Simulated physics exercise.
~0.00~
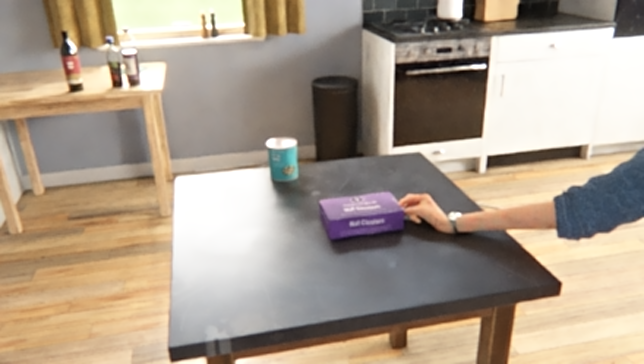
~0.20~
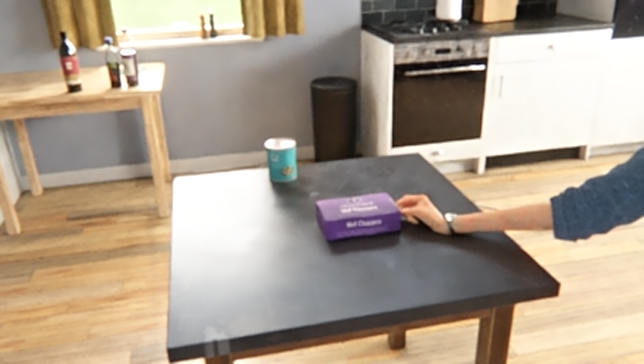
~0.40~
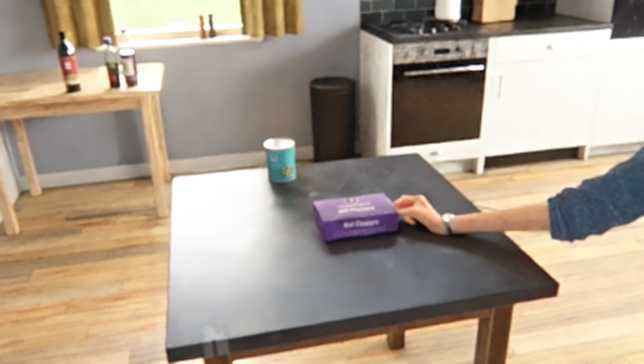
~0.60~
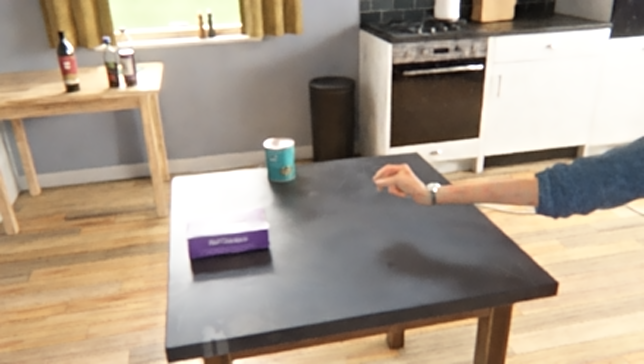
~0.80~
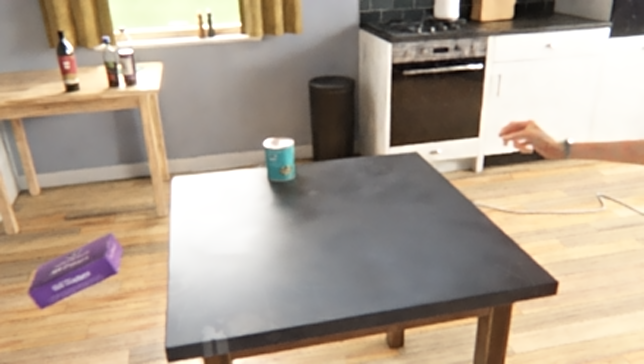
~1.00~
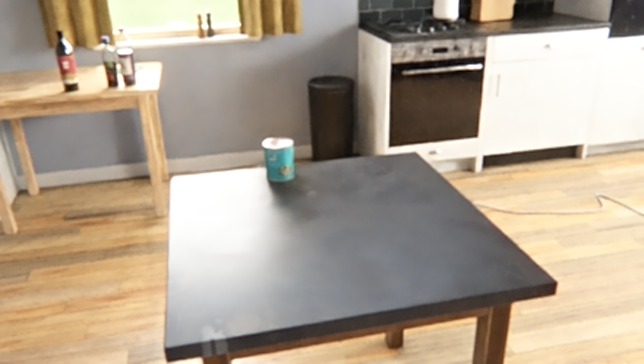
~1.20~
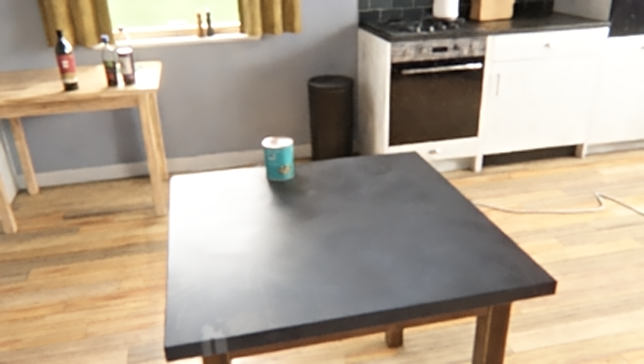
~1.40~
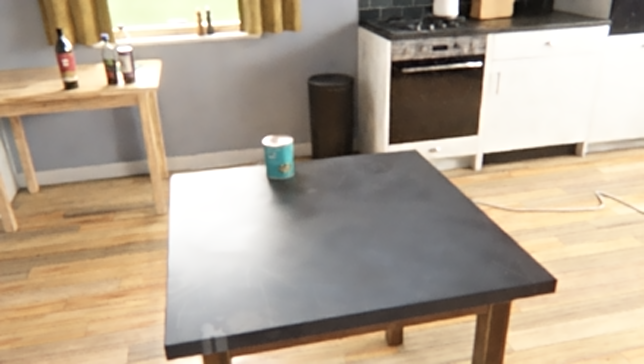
A hand pushes a purple packet left across a dark table and off its edge.
